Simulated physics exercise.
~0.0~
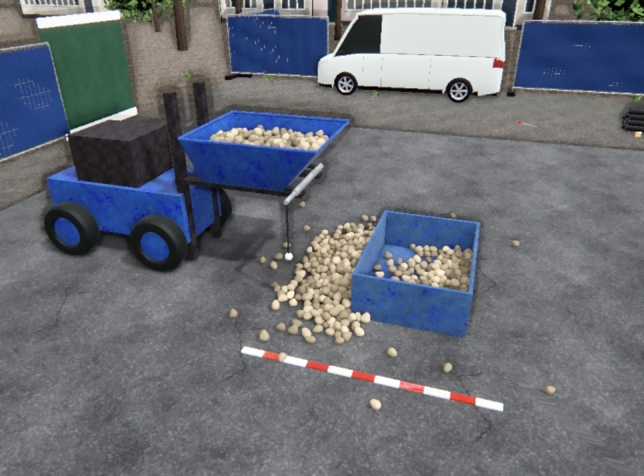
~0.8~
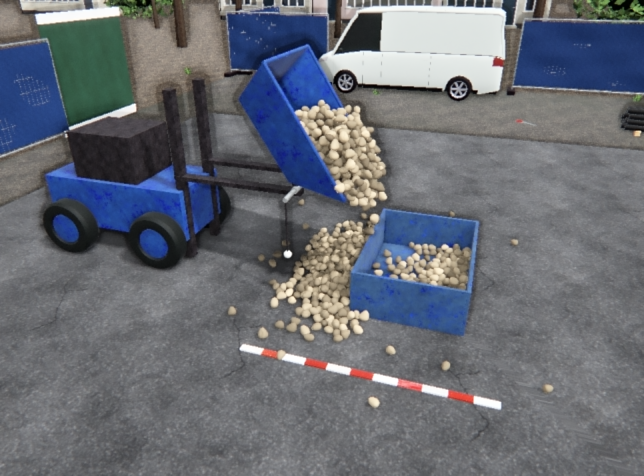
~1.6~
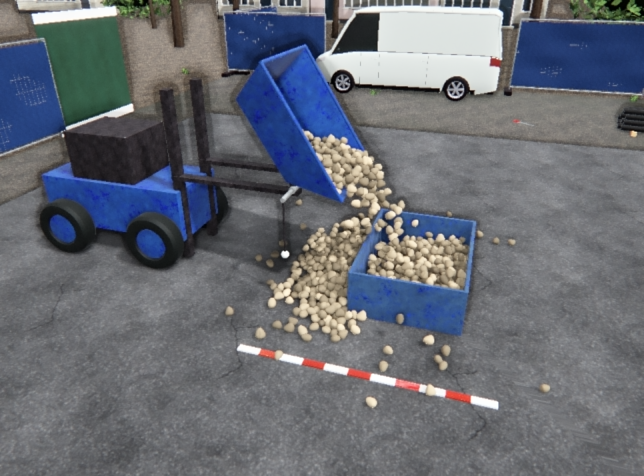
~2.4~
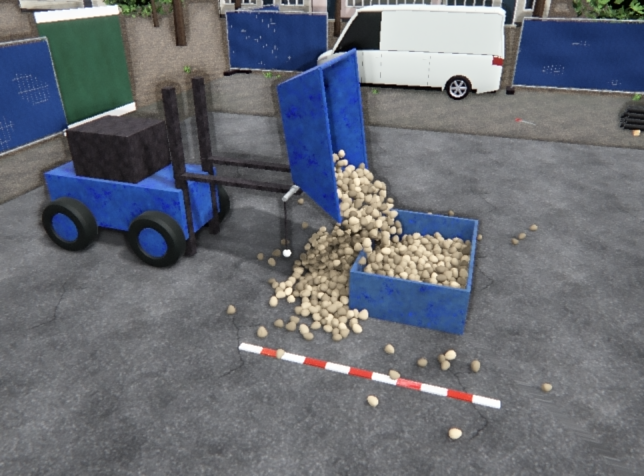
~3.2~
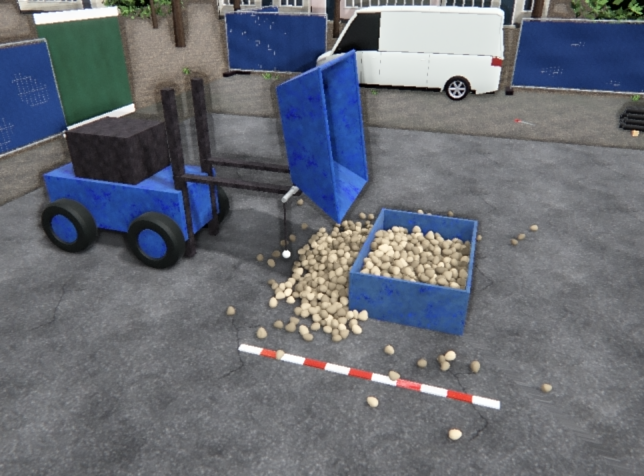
A blue skip on a forklift tips in two stages, emptying its stones mostly into a bin.
